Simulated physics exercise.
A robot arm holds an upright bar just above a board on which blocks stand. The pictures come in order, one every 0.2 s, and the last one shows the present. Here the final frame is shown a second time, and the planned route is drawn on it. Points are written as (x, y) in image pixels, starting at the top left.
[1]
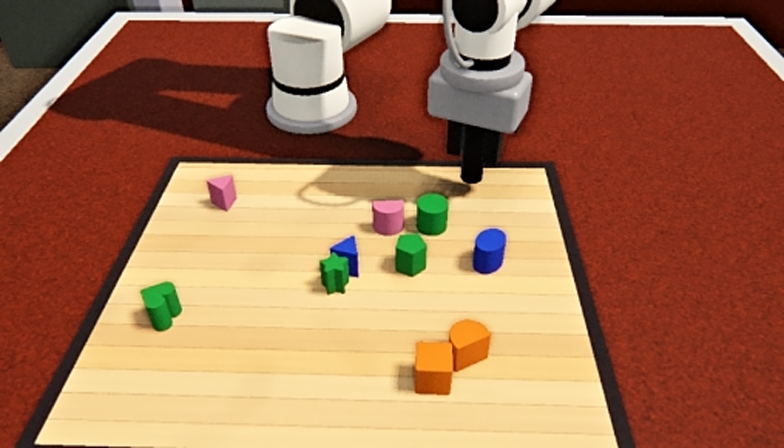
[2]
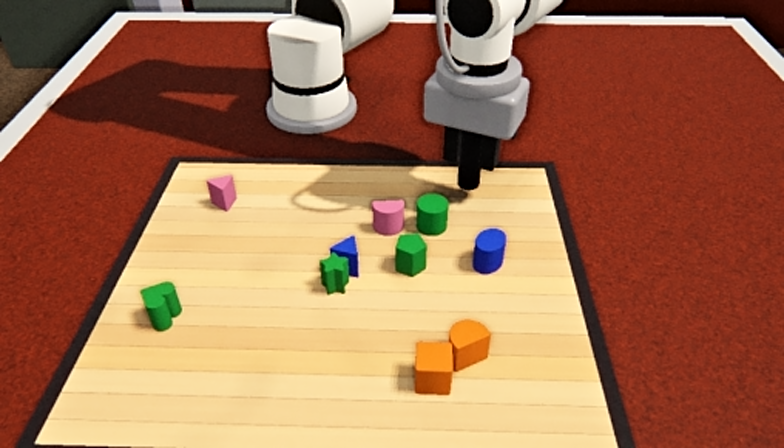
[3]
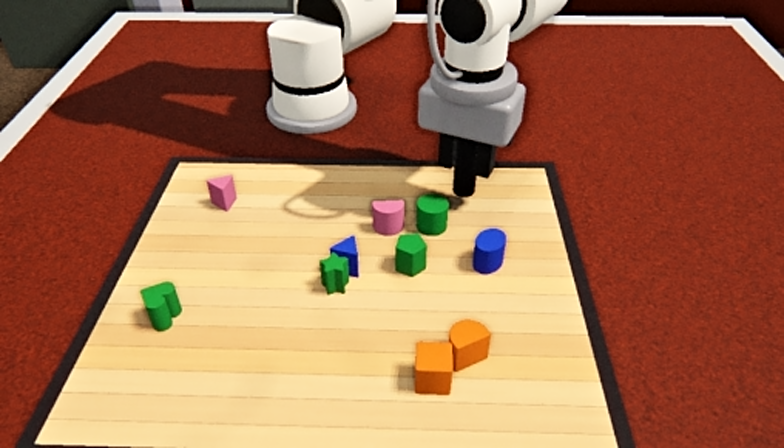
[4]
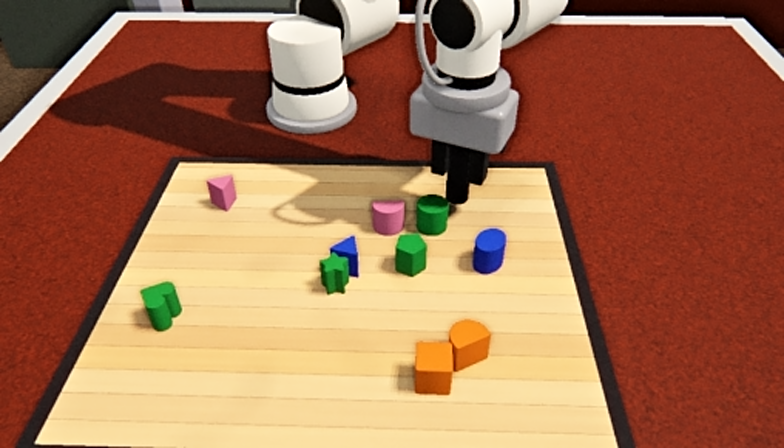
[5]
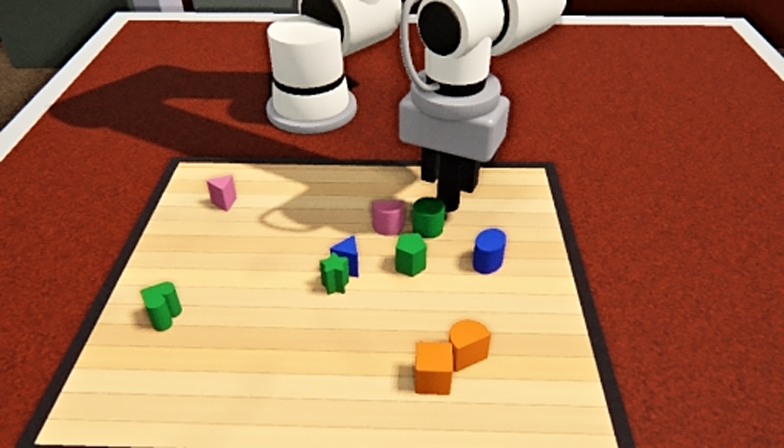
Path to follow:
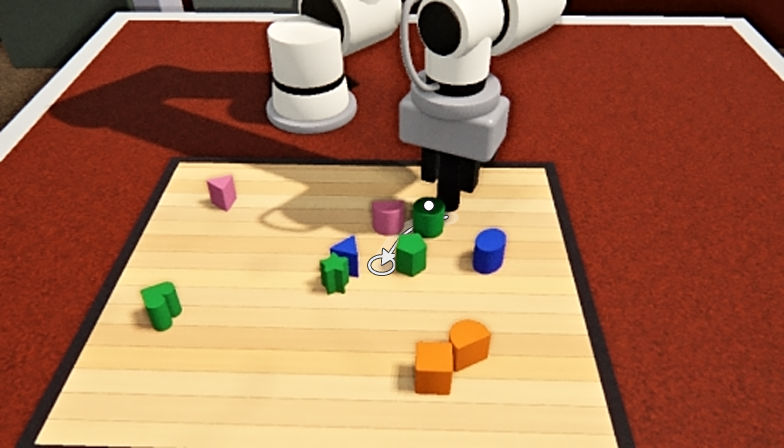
A robot arm with a dark upright bar moves slowly toward the viewer and a little left over a wooden board scattered with small coloured blocks. The bar comes up beside the green disc near the far edge and nudges it slightly left, toward the pink block, while the other blocks stay still.
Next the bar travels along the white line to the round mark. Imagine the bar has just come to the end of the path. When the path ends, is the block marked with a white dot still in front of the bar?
My answer is yes.
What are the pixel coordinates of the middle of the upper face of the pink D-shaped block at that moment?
Expect it around (372, 210).
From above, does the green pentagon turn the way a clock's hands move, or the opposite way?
Watching from overhead, you'd notice the green pentagon rotating counter-clockwise.
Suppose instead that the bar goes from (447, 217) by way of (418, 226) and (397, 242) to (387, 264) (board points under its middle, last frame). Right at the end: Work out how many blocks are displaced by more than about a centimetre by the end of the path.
Count: Three or more.
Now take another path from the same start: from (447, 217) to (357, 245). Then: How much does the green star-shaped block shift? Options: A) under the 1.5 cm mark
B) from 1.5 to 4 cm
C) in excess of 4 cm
Letter A.
Drawn move, from (447, 217) by way of (418, 226) and (397, 243) to (382, 265); the dot is on the green disc.
The first path, step by step. One third of the way, bar at (417, 215); pink D-shaped block at (384, 206); green disc at (405, 219).
Two thirds of the way, bar at (397, 232); pink D-shaped block at (372, 210), turned 50° clockwise; green pentagon at (410, 252), turned 55° anticlockwise; green disc at (386, 238).
At the end, bar at (382, 253); blue three-sided block still; pink D-shaped block at (372, 210), turned 50° clockwise; green pentagon at (411, 254), turned 60° anticlockwise; green disc at (372, 261).
